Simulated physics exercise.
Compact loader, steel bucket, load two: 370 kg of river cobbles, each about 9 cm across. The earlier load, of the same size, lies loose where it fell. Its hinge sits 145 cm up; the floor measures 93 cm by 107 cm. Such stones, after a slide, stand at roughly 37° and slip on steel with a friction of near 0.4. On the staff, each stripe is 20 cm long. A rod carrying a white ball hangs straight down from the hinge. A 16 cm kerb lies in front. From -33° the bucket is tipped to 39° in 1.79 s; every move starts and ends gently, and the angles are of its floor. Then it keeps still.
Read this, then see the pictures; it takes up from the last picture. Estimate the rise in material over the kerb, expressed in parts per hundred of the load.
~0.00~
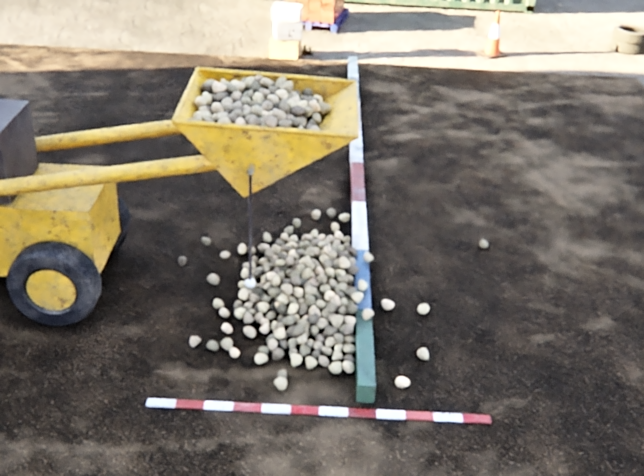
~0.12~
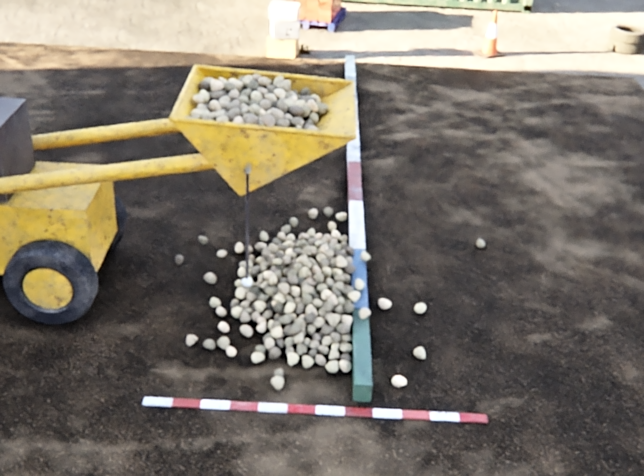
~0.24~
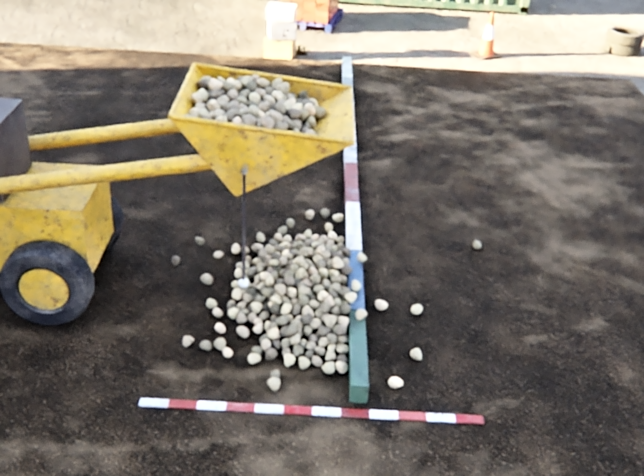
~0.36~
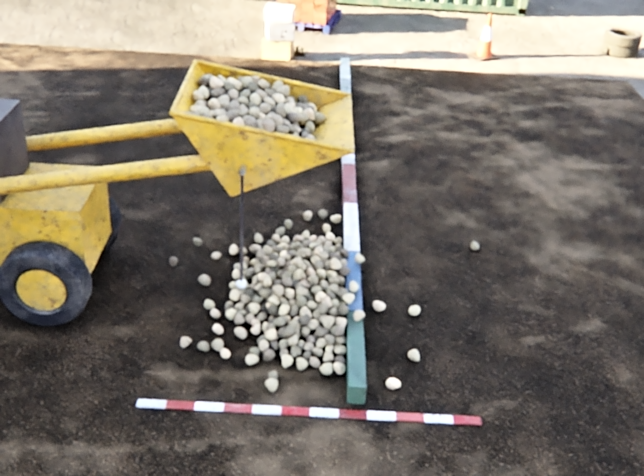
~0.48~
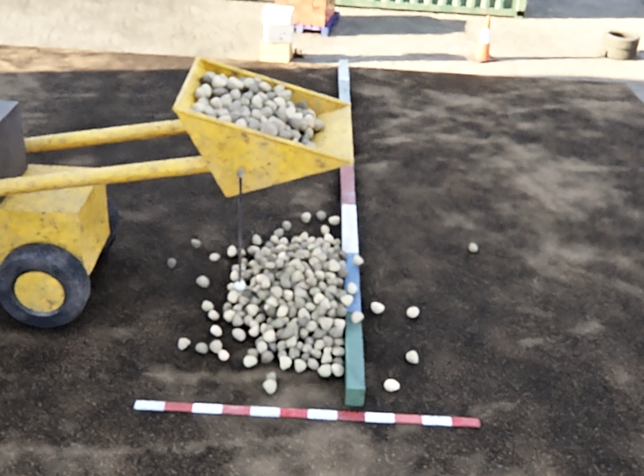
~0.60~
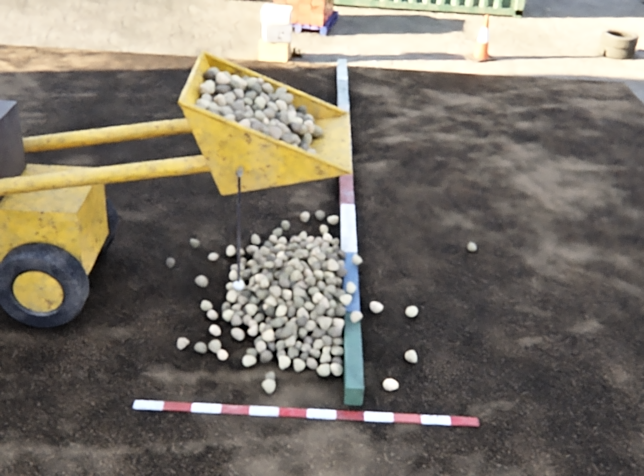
Close to 76 parts in a hundred.
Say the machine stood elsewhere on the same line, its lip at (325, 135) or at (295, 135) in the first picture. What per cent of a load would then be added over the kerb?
Some 40 percent, and then 15 percent.
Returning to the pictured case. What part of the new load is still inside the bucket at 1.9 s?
Near 30 per cent of the load is held.
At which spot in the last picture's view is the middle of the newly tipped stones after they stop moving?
Around (394, 298).
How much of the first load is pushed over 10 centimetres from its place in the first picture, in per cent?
Roughly 0 % of them.
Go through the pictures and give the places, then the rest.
In the first frame, the bucket is at -33°, its lip at (359, 137); the top of the load is at (254, 89). The earlier load is highest near (323, 264), 25 cm above ground level, 99 % on this side of the kerb, 1 % over the kerb.
In the second frame, the bucket is at -32°, its lip at (356, 137); the top of the load is at (248, 86); the stones move at 0.1 m/s on average.
In the third frame, the bucket is at -29°, its lip at (354, 143); the top of the load is at (223, 89); the stones move at 0.1 m/s on average.
In the fourth frame, lip at (354, 151), floor tilted -25°, highest stones at (220, 86); the stones move at 0.2 m/s on average.
In the fifth frame, the bucket is at -20°, its lip at (353, 162); the top of the load is at (217, 85); the stones move at 0.2 m/s on average.
In the sixth frame, lip at (352, 172), floor tilted -14°, highest stones at (220, 82); the stones move at 0.2 m/s on average.
After 1.3 s the floor is at 28°; in per cent of one load, 97 in the bucket, 102 on this side of the kerb, 1 over the kerb; the foremost stones are at (392, 306).
After 1.9 s the floor is at 39°; in per cent of one load, 31 in the bucket, 146 on this side of the kerb, 23 over the kerb; the foremost stones are at (420, 300).
After 2.2 s the floor is at 39°; in per cent of one load, 3 in the bucket, 140 on this side of the kerb, 57 over the kerb; the foremost stones are at (471, 310).
After 4.9 s the floor is at 39°; in per cent of one load, 0 in the bucket, 123 on this side of the kerb, 77 over the kerb; the foremost stones are at (528, 303). Net gain over the kerb, 76.
